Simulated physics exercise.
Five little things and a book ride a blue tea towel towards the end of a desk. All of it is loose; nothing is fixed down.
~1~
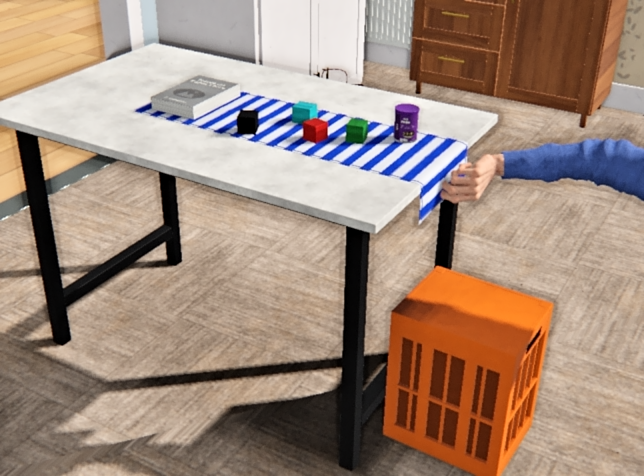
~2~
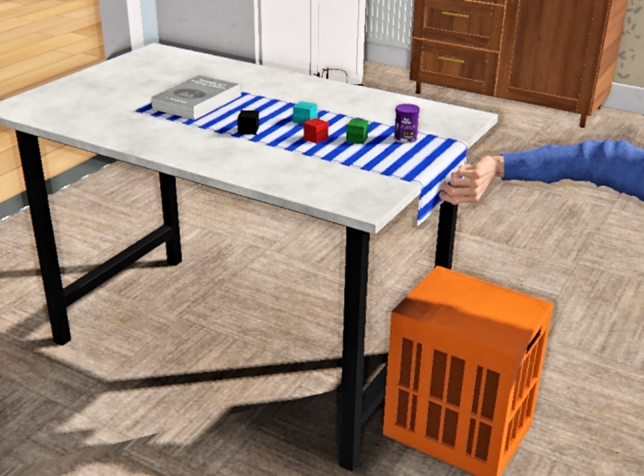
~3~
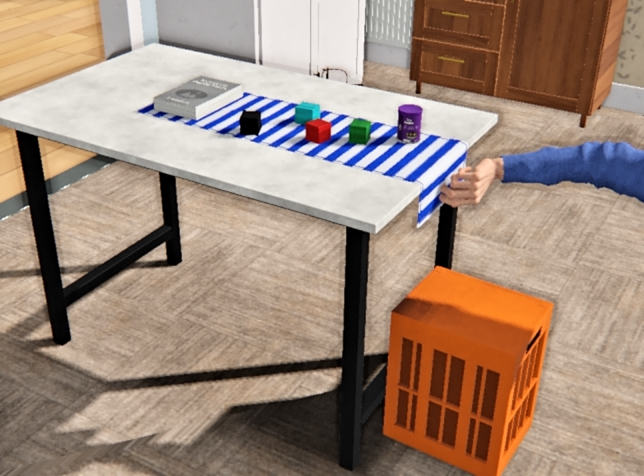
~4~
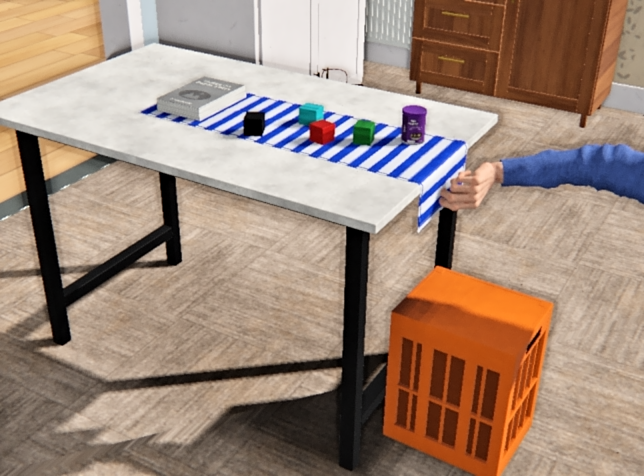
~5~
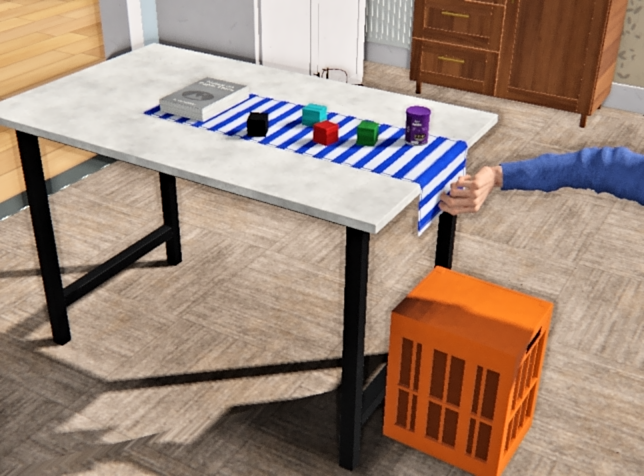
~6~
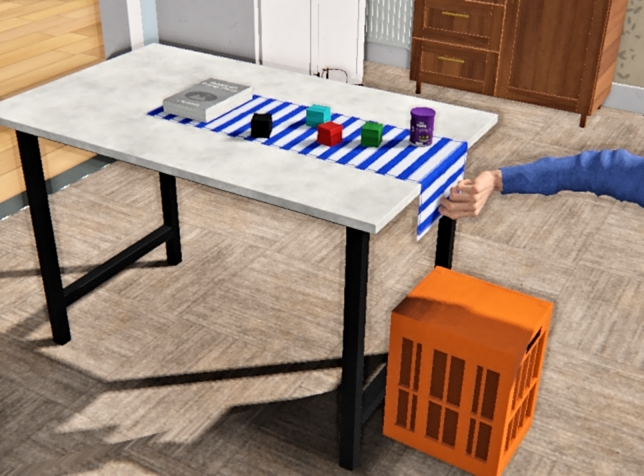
A hand slowly pulls a striped cloth rightward, carrying blocks, a can and a book along.
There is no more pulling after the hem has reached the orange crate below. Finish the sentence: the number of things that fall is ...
The number of things that fall is two.
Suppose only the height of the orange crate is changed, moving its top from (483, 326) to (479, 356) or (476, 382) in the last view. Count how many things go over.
First case 3, second 4.
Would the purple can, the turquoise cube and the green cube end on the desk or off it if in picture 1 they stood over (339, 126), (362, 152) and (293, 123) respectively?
Briefly: Purple can stays; turquoise cube drops; green cube stays.
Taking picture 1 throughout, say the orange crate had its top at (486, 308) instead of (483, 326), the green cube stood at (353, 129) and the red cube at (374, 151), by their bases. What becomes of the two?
In the end the green cube is still on top and the red cube is no longer on top.
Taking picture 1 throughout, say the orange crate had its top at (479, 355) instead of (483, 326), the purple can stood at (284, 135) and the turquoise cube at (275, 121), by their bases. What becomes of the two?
In the end the purple can is still on top and the turquoise cube is still on top.
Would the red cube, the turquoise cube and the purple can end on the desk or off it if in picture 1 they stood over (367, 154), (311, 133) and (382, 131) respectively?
As for the red cube, it tips off; the turquoise cube stays where it is; the purple can tips off.
Soon after, hem near (439, 249); all still up.
Then, hem near (437, 285); purple can and green cube gone.
At rest, hem on the crate; purple can and green cube gone. Over the edge go two.
